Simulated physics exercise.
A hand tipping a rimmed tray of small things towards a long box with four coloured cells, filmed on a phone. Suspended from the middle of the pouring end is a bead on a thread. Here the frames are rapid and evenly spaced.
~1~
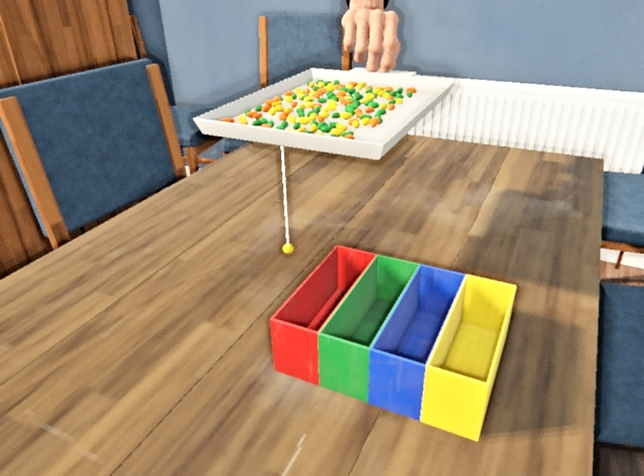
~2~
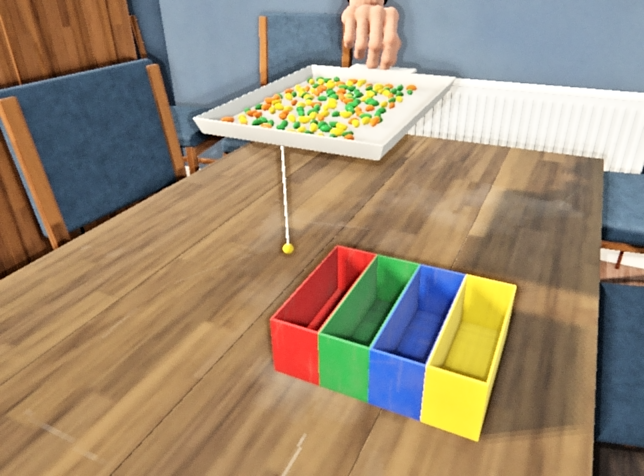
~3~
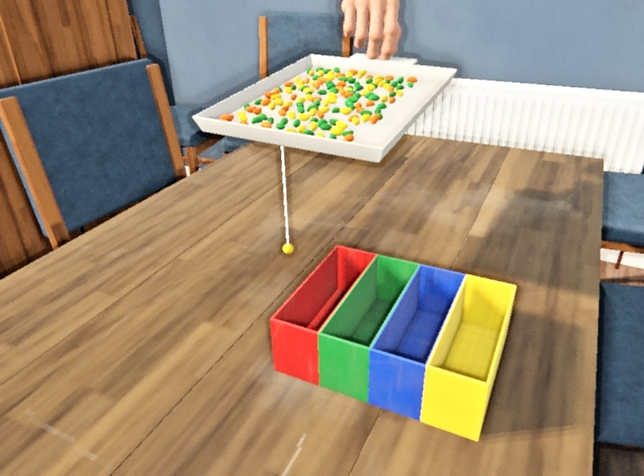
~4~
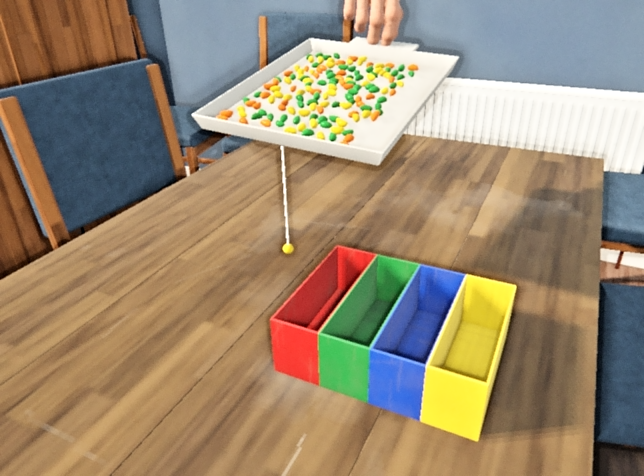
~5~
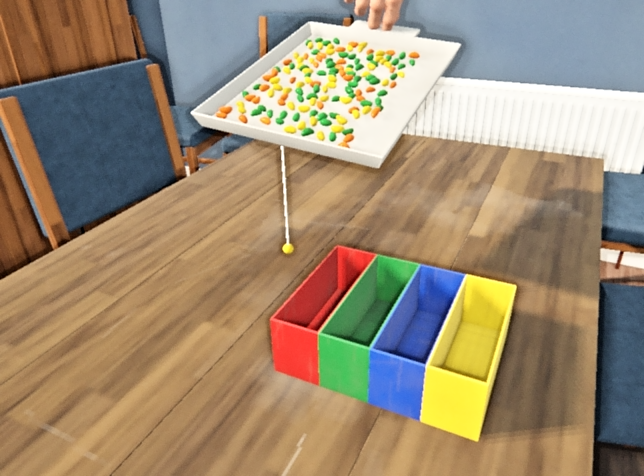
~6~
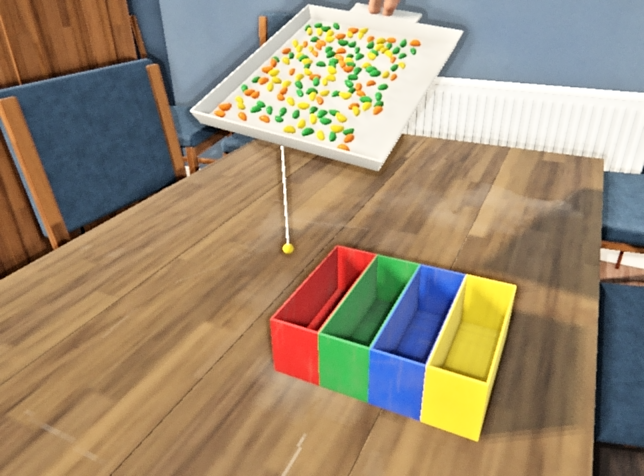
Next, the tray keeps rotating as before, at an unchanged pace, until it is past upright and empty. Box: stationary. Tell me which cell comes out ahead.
I would say the green cell comes out ahead.
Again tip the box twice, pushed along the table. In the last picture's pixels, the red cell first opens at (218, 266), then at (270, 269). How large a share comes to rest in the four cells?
Well, you'd get about 80 per cent and then about 100 per cent.
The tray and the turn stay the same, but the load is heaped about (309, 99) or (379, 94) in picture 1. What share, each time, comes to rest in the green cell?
Respectively 40 and 60 per cent.
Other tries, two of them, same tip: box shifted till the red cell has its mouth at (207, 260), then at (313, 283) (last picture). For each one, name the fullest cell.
The first position gives the cell in yellow, and the second gives the cell in green.
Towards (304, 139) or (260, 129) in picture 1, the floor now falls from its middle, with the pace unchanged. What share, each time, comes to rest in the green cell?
In order: About 20, then 0 percent.
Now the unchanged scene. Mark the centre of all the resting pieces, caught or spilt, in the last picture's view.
Near (357, 342), more or less.
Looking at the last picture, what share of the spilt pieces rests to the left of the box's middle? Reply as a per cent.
Close to 100 per cent.
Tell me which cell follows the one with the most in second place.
Ranked number two: The red one.
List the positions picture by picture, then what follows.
Corners of the pouring end (201, 118) and (379, 142), level; middle of the load (332, 104), jelly beans; bead on its thread (288, 249); red cell (296, 347); green cell (344, 363); blue cell (396, 380); yellow cell (454, 398), in the first picture.
Corners of the pouring end (201, 117) and (379, 143), level; middle of the load (332, 102), in the second picture.
Corners of the pouring end (201, 116) and (379, 145), tipped barely, lowest at the right corner; middle of the load (332, 96), in the third picture.
Corners of the pouring end (200, 113) and (379, 149), tipped a little, lowest at the right corner; middle of the load (332, 88), in the fourth picture.
Corners of the pouring end (199, 111) and (379, 153), tipped a little, lowest at the right corner; middle of the load (332, 79), in the fifth picture.
Corners of the pouring end (198, 109) and (379, 156), tipped clearly, lowest at the right corner; middle of the load (331, 71); red cell (296, 347); green cell (344, 363); blue cell (396, 380); yellow cell (454, 398), in the sixth picture.
Just after the last frame, tray tipped steeply; the larger part on the tray; just a few in the blue cell; just a few in the red cell; about a tenth falling or outside the box.
A moment on, tray tipped past a quarter turn; just a few on the tray; roughly half in the green cell; roughly a quarter in the red cell; about a tenth in the blue cell; roughly a quarter falling or outside the box.
Further on, tray tipped past a quarter turn; roughly half in the green cell; roughly a third in the red cell; about a tenth in the blue cell; about a tenth falling or outside the box.
When it is over, tray tipped past a quarter turn; roughly half in the green cell; roughly a third in the red cell; about a tenth in the blue cell; not one in the yellow cell; about a tenth outside the box.
